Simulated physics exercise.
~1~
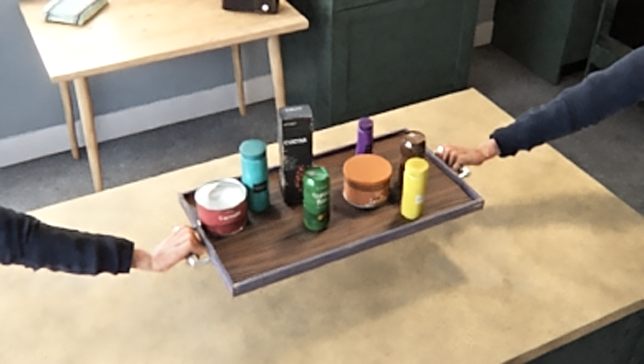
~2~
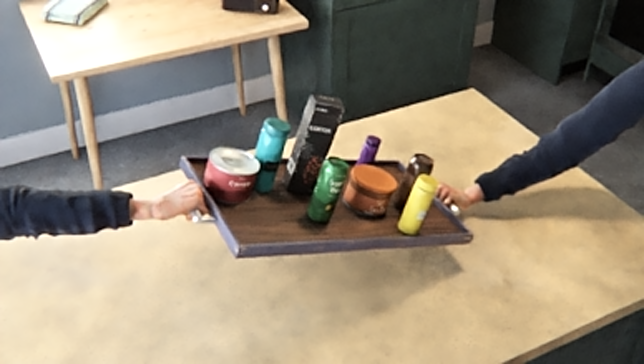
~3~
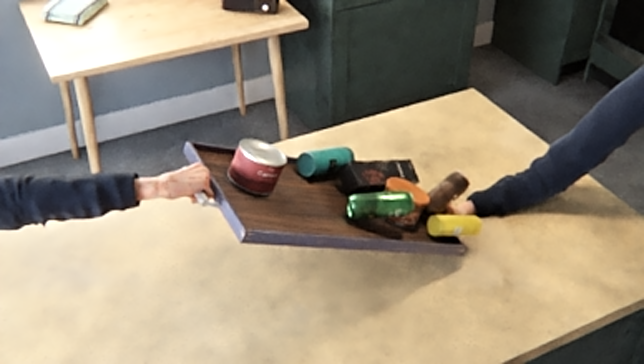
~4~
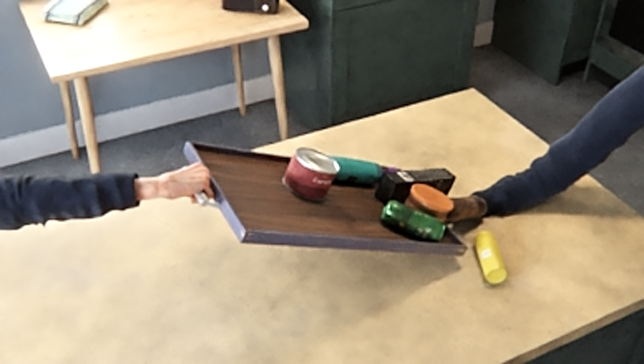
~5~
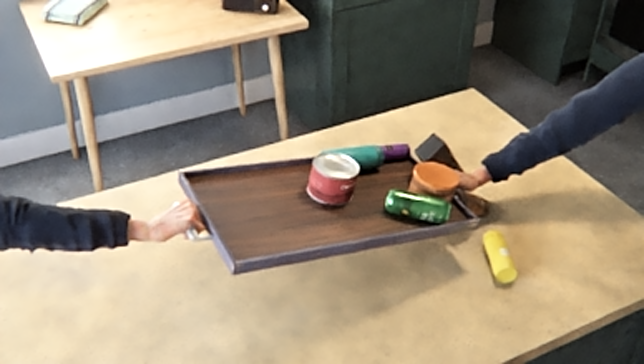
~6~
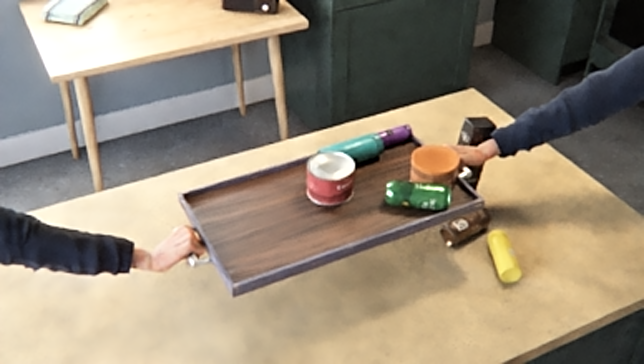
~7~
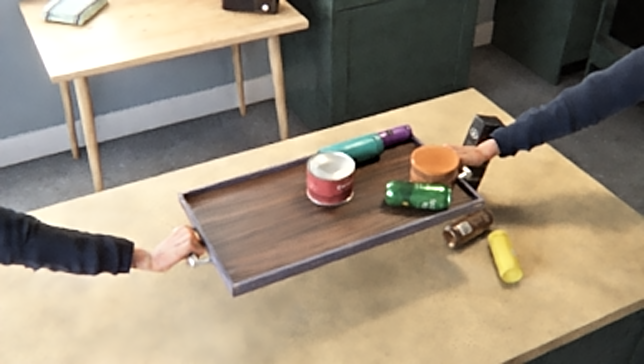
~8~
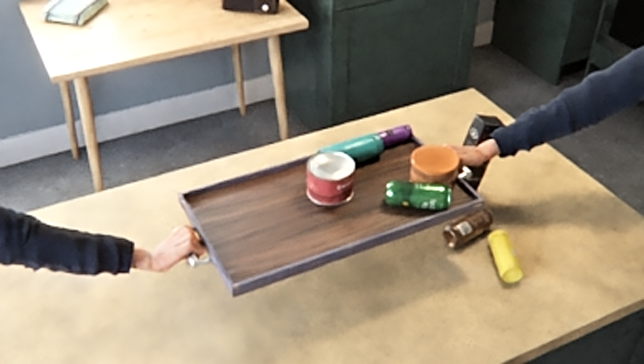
A wooden tray held by two hands tipped down to the right, toppling cans and jars and sliding the red tub across, before it was levelled with the yellow shaker, brown can and black carton off it and the green can still lying on it.
